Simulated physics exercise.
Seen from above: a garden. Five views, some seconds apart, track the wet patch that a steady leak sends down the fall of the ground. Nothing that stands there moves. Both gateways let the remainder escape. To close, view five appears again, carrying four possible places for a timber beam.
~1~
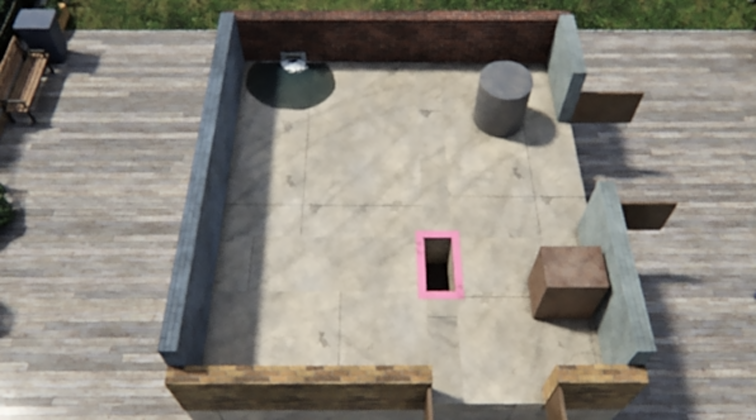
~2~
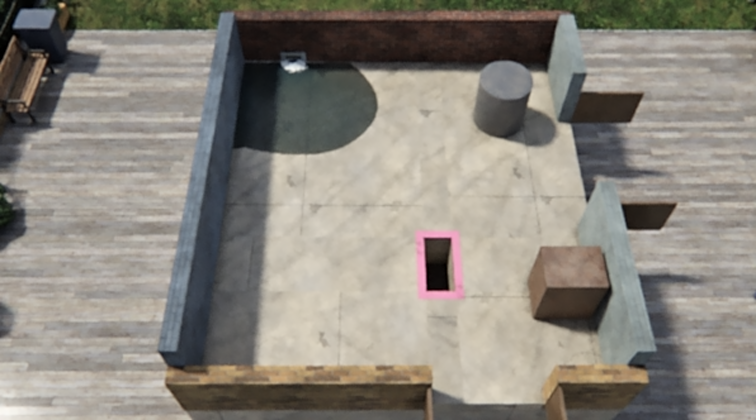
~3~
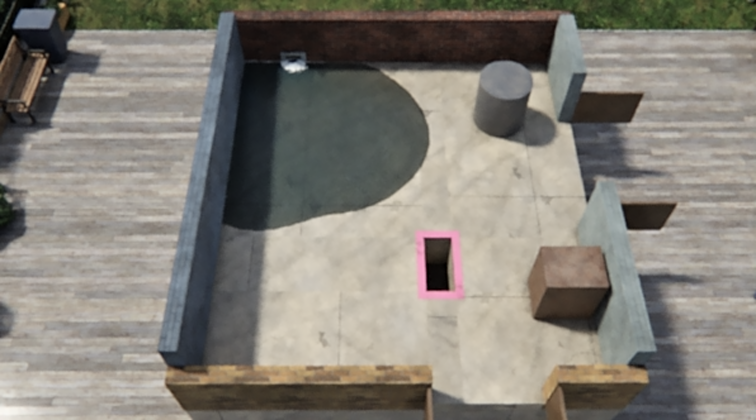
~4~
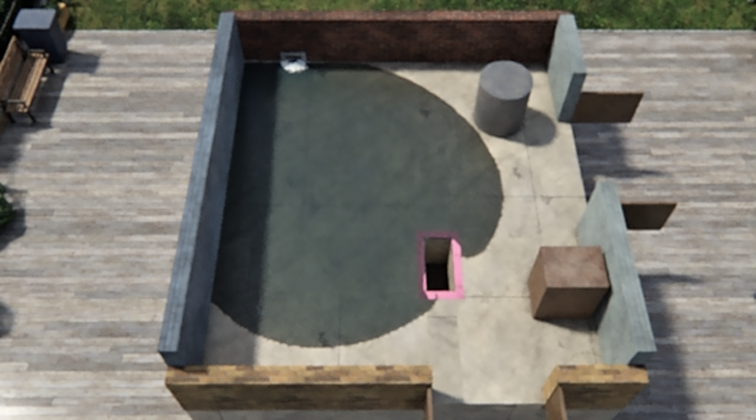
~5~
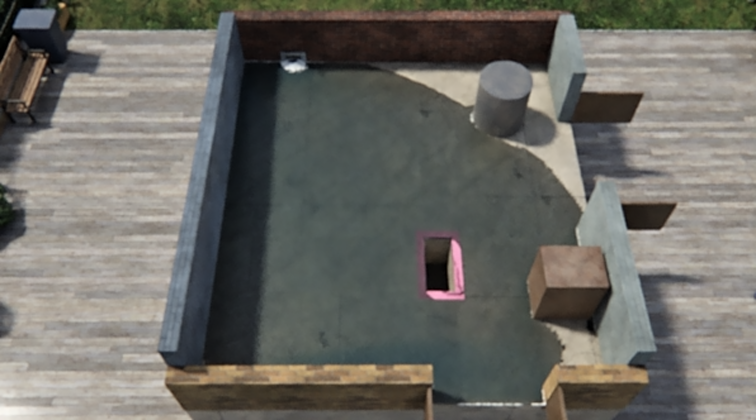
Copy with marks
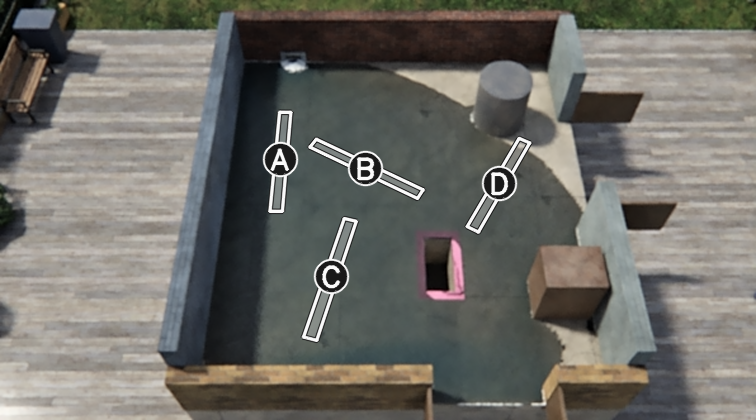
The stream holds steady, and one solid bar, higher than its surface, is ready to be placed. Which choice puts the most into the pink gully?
Use place D.
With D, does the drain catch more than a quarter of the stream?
Yes.
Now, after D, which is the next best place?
That is place C.
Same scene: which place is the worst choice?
That is place B.
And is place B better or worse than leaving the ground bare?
Worse.
On the marked copy, A from (276, 211) to (285, 112); B from (313, 143) to (420, 194); C from (310, 338) to (350, 219); D from (472, 229) to (524, 140).
For place A, about 19 % of the stream goes into the pink gully, about 81 % out by the gates.
For place B, about 12 % of the stream goes into the pink gully, about 87 % out by the gates.
For place C, about 24 % of the stream goes into the pink gully, about 76 % out by the gates.
For place D, about 39 % of the stream goes into the pink gully, about 61 % out by the gates.
